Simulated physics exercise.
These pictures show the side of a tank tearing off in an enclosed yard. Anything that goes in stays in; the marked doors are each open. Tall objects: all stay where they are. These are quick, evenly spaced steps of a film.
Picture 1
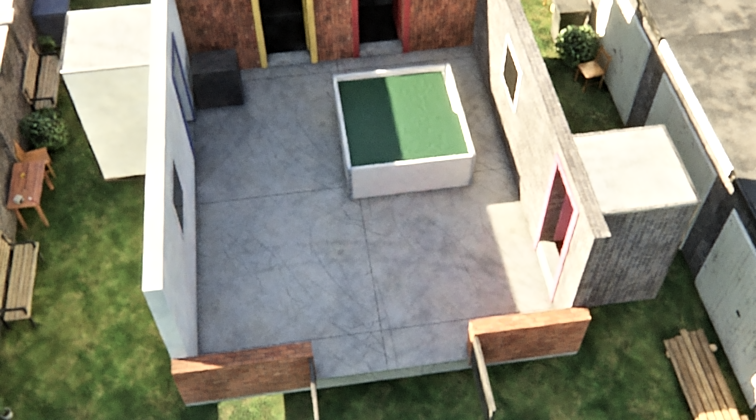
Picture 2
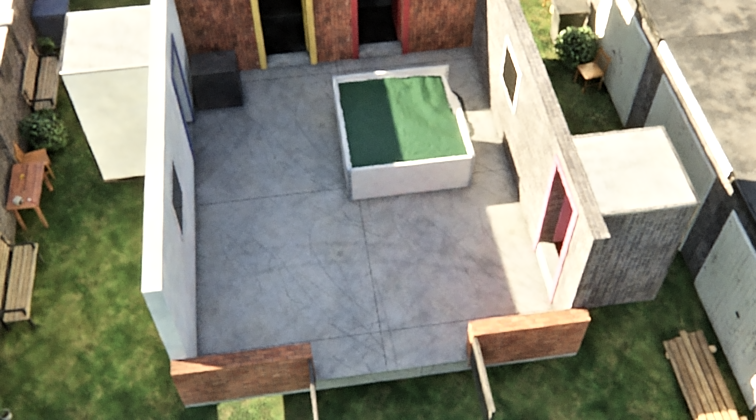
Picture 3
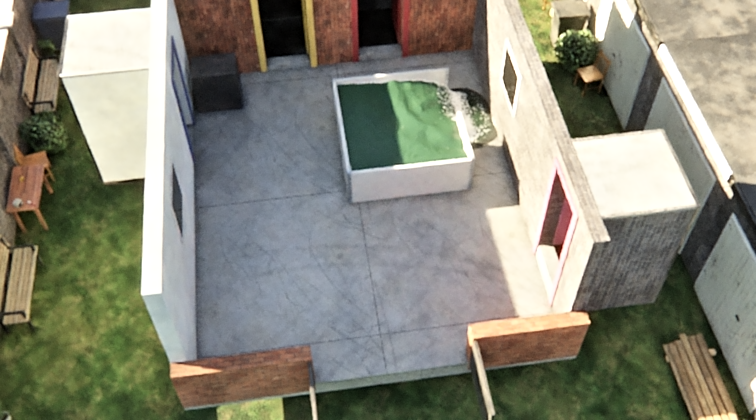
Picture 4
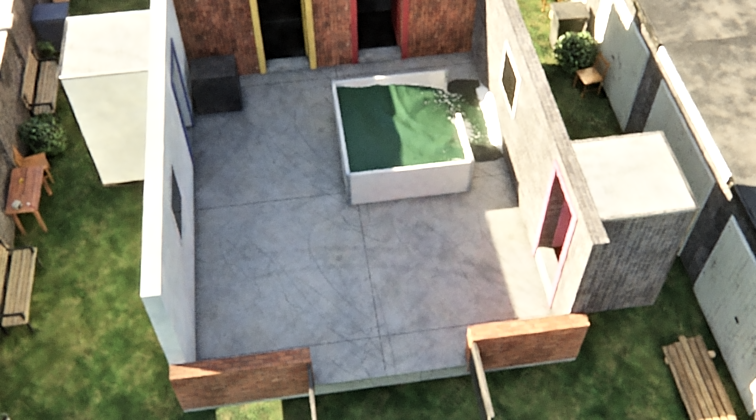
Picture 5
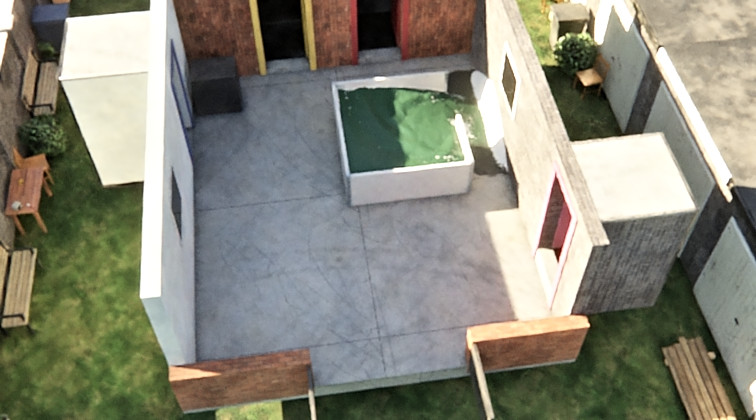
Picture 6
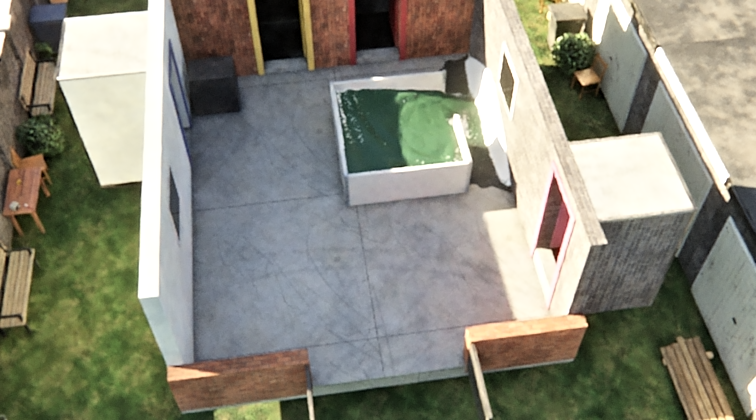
Green water pours from the right side of a white tank and spreads across the yard floor.
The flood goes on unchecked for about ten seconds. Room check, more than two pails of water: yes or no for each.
Yellow door, no; red door, no; blue door, yes; pink door, no.
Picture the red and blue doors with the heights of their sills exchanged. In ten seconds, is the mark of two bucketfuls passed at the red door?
My call is that red breaks the threshold.
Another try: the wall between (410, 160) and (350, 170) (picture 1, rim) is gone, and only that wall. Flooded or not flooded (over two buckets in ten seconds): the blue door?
Blue door: Falls short.
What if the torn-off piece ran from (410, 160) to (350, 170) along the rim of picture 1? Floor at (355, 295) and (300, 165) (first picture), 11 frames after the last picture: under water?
Order as given: Inundated, then unwetted.
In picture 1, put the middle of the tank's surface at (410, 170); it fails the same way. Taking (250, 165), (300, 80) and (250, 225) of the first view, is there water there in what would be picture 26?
Points in turn: Not reached; inundated; not reached.
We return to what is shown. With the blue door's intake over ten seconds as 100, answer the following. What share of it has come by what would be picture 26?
My estimate: Close to 5 per cent.
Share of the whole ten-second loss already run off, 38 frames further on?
Close to 55 out of every hundred.
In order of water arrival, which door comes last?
The one in blue.
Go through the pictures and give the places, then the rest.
Still water in the water tank at (401, 117), in the first picture.
Water pours out at (450, 107) and has run to a hidden place, in the second picture.
Water pours out at (450, 111) and has run to (493, 132), in the third picture.
Water pours out at (449, 114) and has run to (501, 153), in the fourth picture.
The front is at (506, 171), out from the gap at (449, 116), in the fifth picture.
Water pours out at (447, 115) and has run to (509, 188), in the sixth picture.
A moment on, water covers 15 % of the floor; the yellow door not reached, the red door wet at the sill, nothing in, the blue door not reached, the pink door wet at the sill, nothing in.
Next, water covers 35 % of the floor; the yellow door wet at the sill, nothing in, the red door wet at the sill, nothing in, the blue door not reached, the pink door wet at the sill, nothing in.
Then, water covers 50 % of the floor; the yellow door wet at the sill, nothing in, the red door wet at the sill, nothing in, the blue door under two buckets in, the pink door wet at the sill, nothing in.
Later, water covers 80 % of the floor; the yellow door wet at the sill, nothing in, the red door under two buckets in, the blue door far over two buckets in, the pink door wet at the sill, nothing in.
In the end, water covers 90 % of the floor; the yellow door under two buckets in, the red door under two buckets in, the blue door far over two buckets in, the pink door wet at the sill, nothing in.
